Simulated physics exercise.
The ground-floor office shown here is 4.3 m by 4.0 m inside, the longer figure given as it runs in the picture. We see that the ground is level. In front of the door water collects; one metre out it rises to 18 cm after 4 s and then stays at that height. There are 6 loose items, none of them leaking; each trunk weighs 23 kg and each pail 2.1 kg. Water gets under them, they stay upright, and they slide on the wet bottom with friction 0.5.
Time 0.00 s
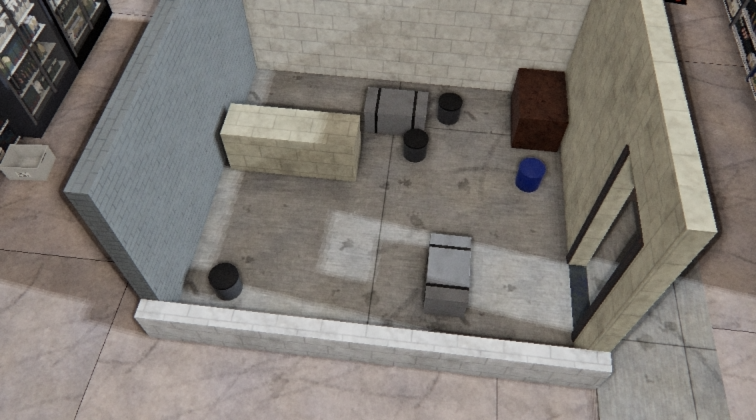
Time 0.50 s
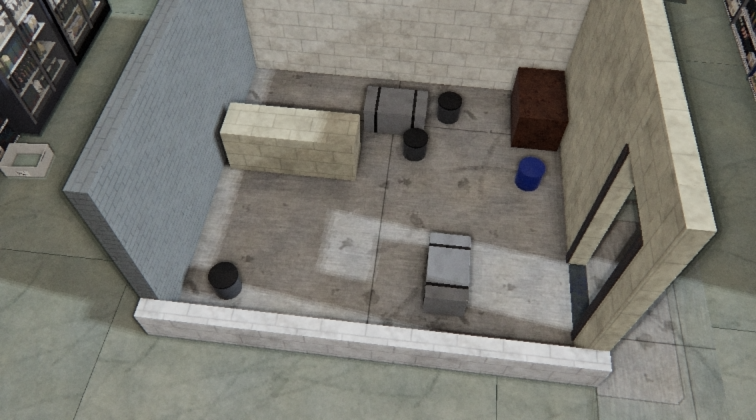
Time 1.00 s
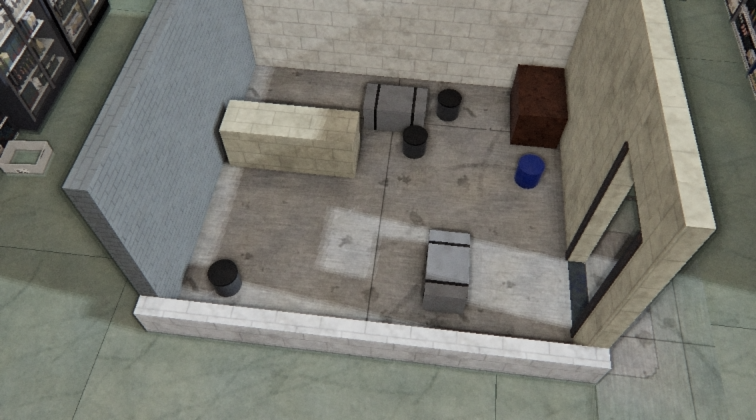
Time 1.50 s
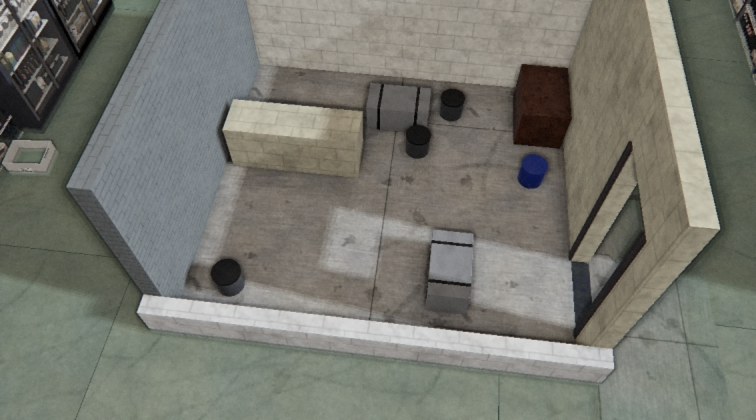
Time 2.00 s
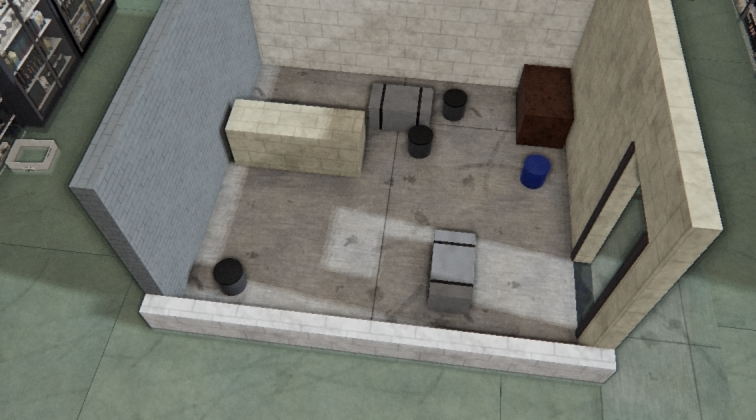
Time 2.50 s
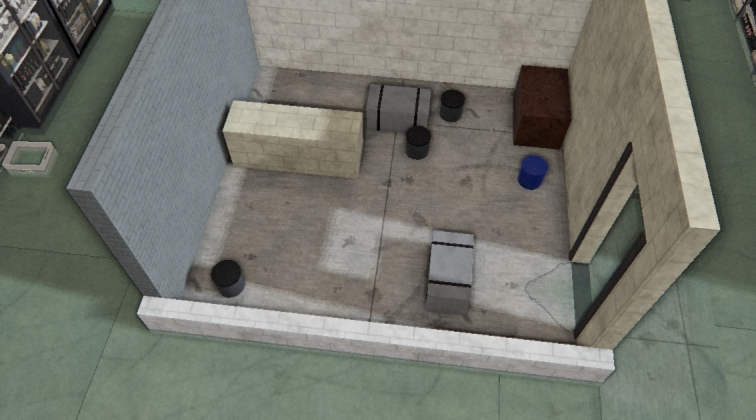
Water appears only at the end, as a small clear patch on the floor just inside the doorway at right, while the objects stay put and the view shifts very slightly. The place is a roofless ground-floor office seen from above. A cream block and black bins stand left and centre, with strapped grey boxes, a brown box and a blue pail farther right.
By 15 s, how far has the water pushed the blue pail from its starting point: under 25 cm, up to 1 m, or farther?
My guess is it creeps a short stretch.
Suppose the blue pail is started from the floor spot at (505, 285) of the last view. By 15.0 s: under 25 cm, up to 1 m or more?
So it journeys a long way.
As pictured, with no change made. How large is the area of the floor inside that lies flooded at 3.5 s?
Close to 2.0 m2, I'd say.
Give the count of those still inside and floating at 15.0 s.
My tally comes to 6.
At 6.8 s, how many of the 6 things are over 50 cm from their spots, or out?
At that time I count 1.
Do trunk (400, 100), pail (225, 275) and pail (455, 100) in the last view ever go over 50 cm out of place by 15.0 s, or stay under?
Order as asked: Below, beyond, beyond.
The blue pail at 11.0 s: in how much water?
I'd put it at about 2 cm.
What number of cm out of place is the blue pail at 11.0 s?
Roughly 0 cm by then.
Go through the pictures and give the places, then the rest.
The blue pail at (532, 168), on the bottom; 0.0 m2 under water; 0 of 6 have shifted, in the first picture.
The blue pail at (532, 167) rests on the ground; water covers 0.0 m2; 0 of 6 have shifted, in the second picture.
The blue pail at (532, 165), on the bottom; water covers 0.0 m2; 0 of 6 have shifted, in the third picture.
The blue pail at (535, 164), on the bottom; 0.0 m2 under water; 0 of 6 have shifted, in the fourth picture.
The blue pail at (537, 165), on the bottom; 0.0 m2 under water; 0 of 6 have shifted, in the fifth picture.
The blue pail at (535, 165), on the bottom; 0.2 m2 under water; 0 of 6 have shifted, in the sixth picture.
After 3.5 s the blue pail is near (535, 165), 0.0 m from its start, aground; 0 afloat.
After 6.8 s the blue pail is near (535, 165), 0.0 m from its start, aground; 1 afloat.
After 11.0 s the blue pail is near (535, 165), 0.0 m from its start, aground; 2 afloat.
After 15.0 s the blue pail is near (537, 211), 0.7 m from its start, afloat; 6 afloat.
